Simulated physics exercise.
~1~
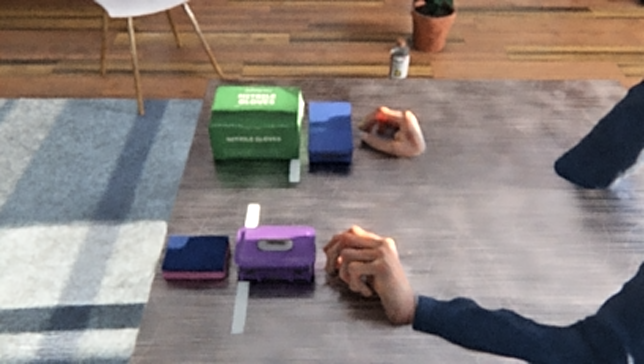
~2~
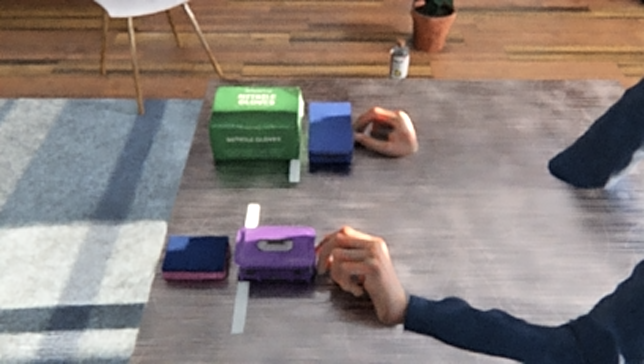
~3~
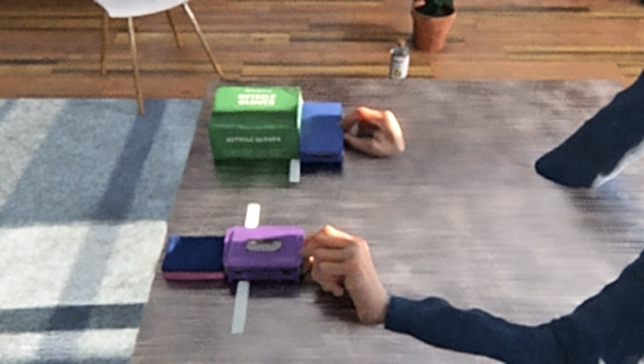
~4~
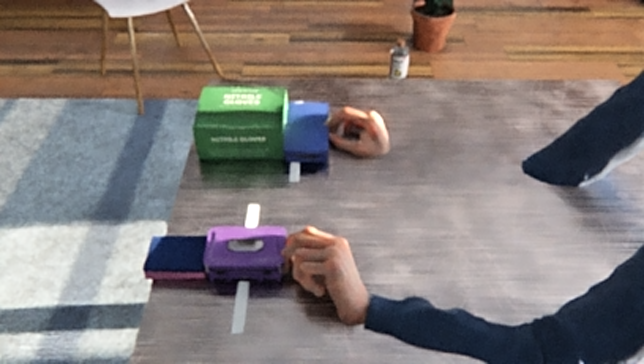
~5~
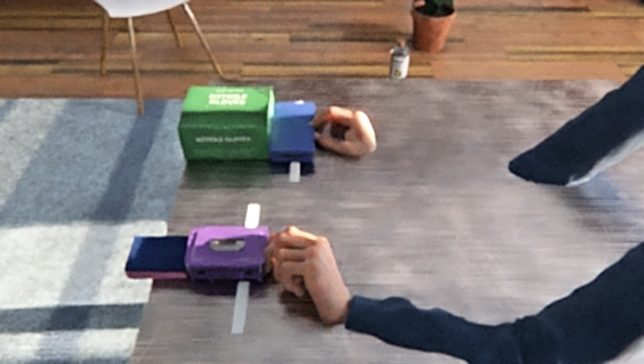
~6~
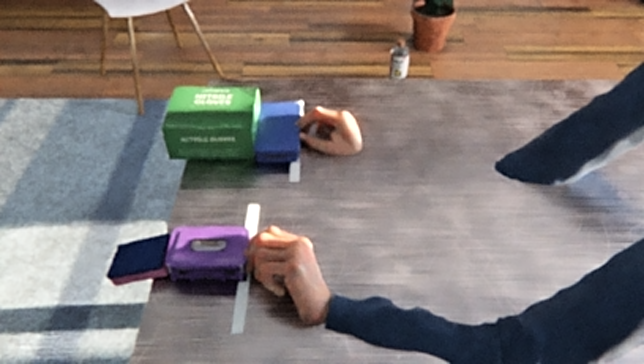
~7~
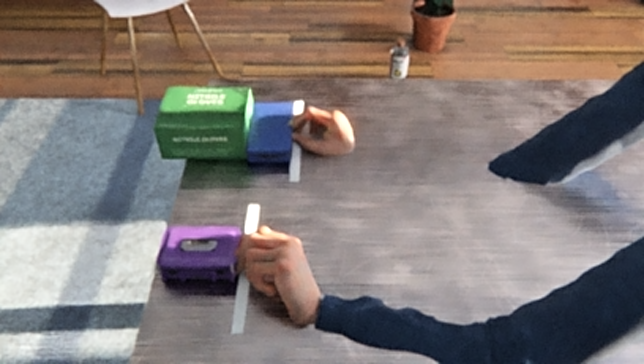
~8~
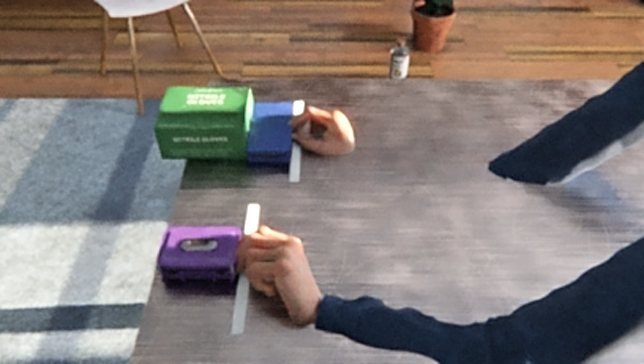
On a table, two hands pushing cases left, tipping a dark sponge off the edge while the green box stays on.
